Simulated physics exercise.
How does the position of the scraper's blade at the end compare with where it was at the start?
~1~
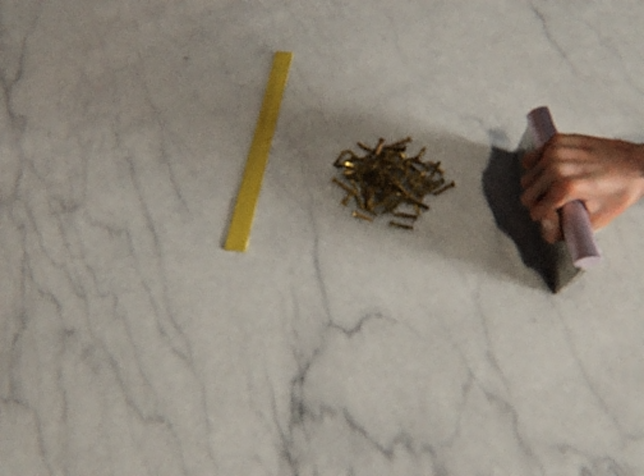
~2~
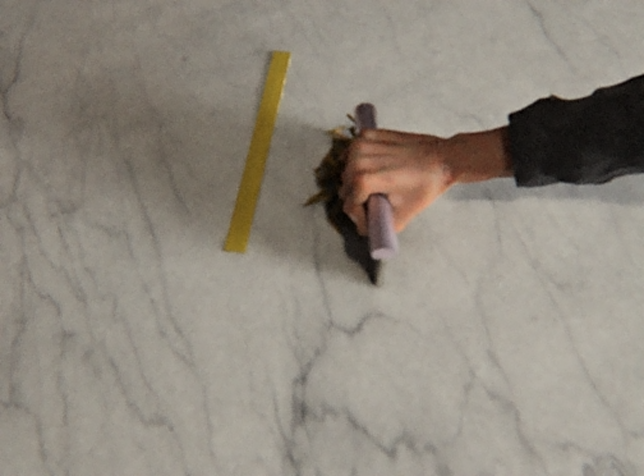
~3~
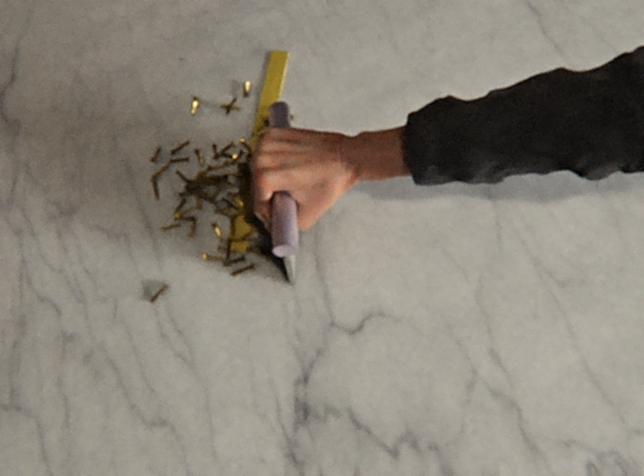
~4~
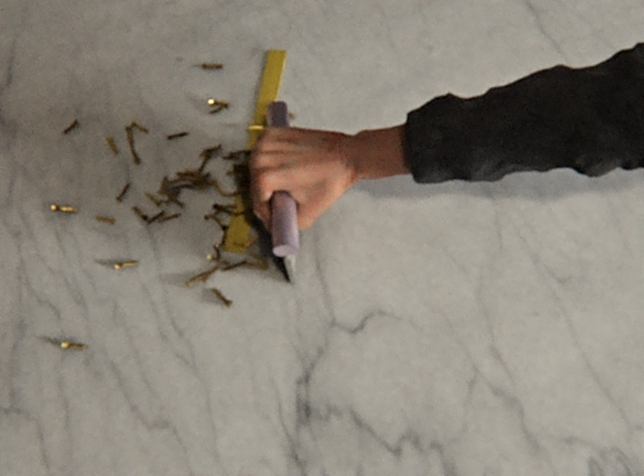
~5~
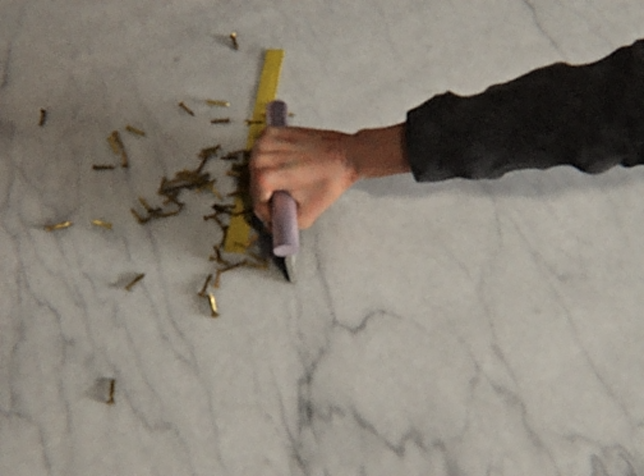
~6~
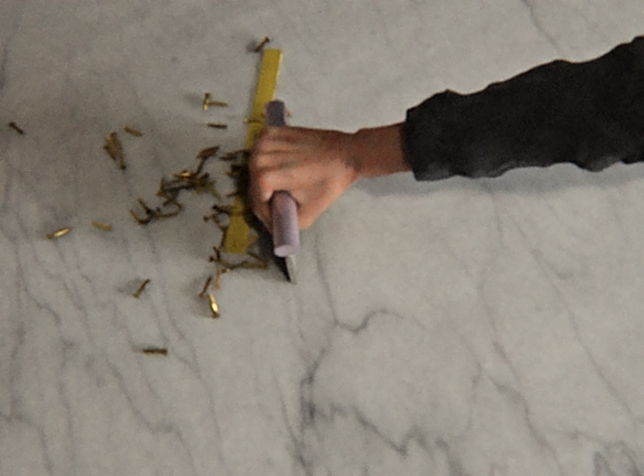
At the start the blade is over on the right side, well to the right of the heap of screws. By the end it is much farther left, resting beside the yellow strip.
At first, a heap of small brass-coloured screws lies on a pale marble surface between a yellow strip on its left and a hand gripping a scraper on its right. The hand sweeps the scraper left into the heap, and a dark-sleeved arm follows it into view. The screws are pushed on to the strip, and many spill past it to the left as the scraper reaches it and halts. Several loose ones skitter farther out and turn before settling. In the end, the hand still holds the scraper at the strip, with many screws bunched close beside it and others scattered to the left.
